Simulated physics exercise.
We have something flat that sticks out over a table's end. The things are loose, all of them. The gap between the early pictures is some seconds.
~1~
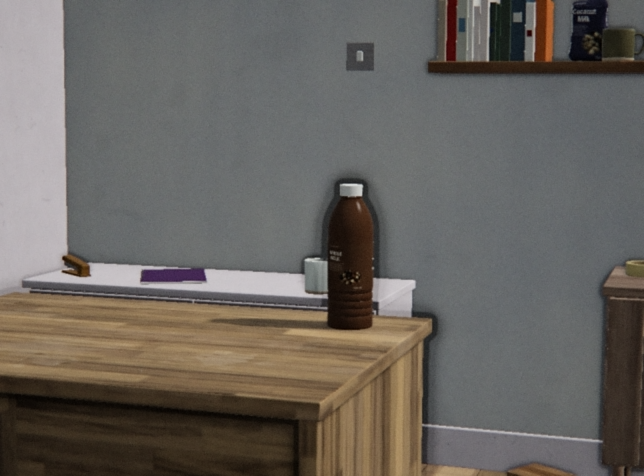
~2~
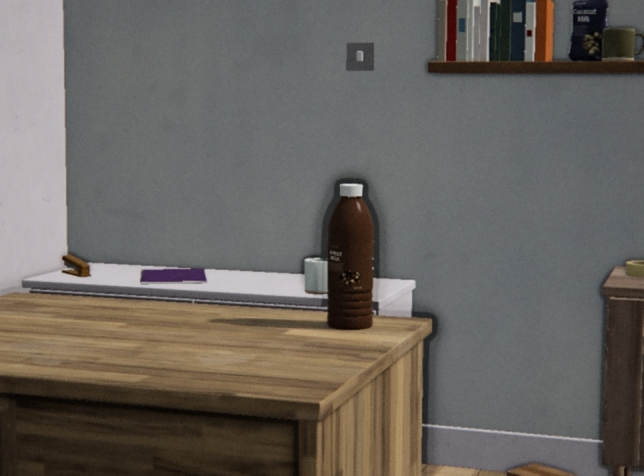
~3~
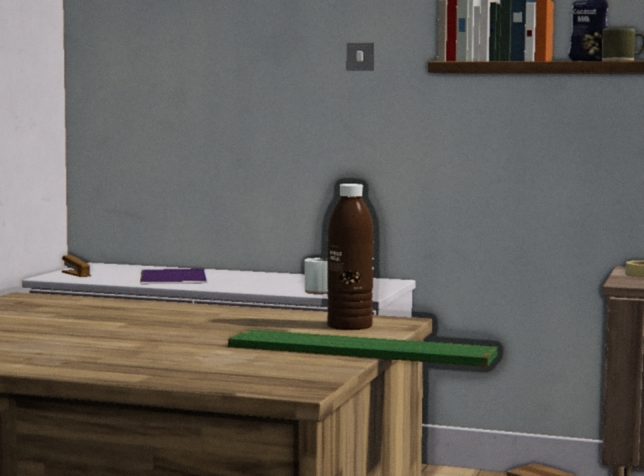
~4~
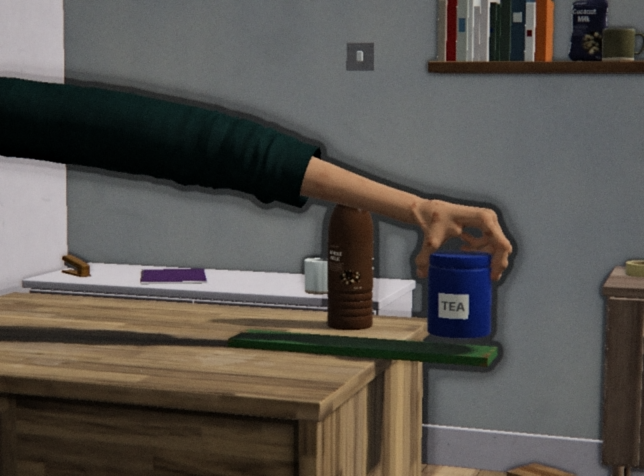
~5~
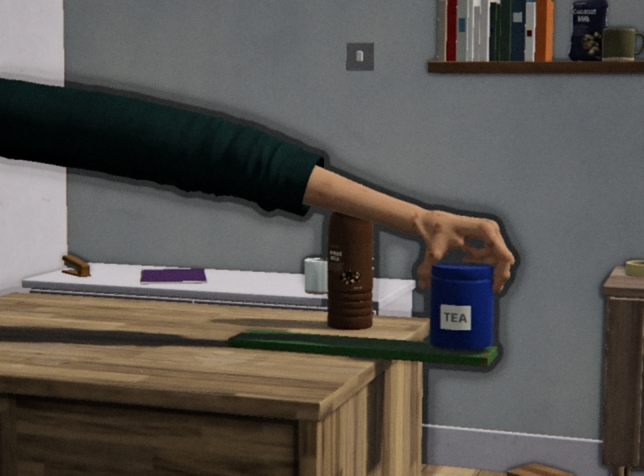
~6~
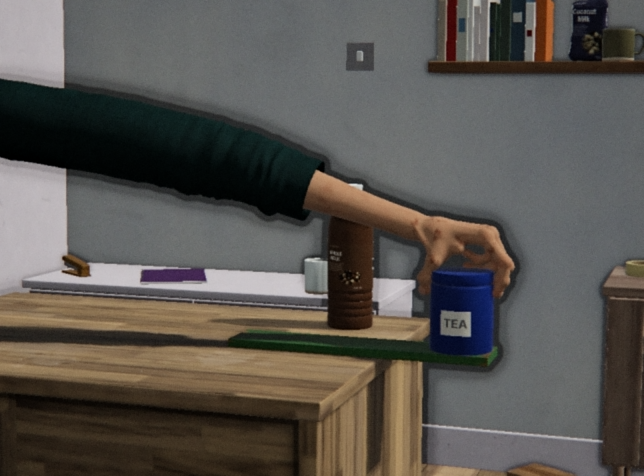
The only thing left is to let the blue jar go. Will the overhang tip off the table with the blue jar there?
Yes, it tips off.
Then, 0.50 s on from there, blue jar and green board now down on the floor or falling.
Then, 0.70 s on from there, things are still on the move.
In the end, down on the floor or falling, blue jar and green board; brown bottle unmoved. The board comes down.
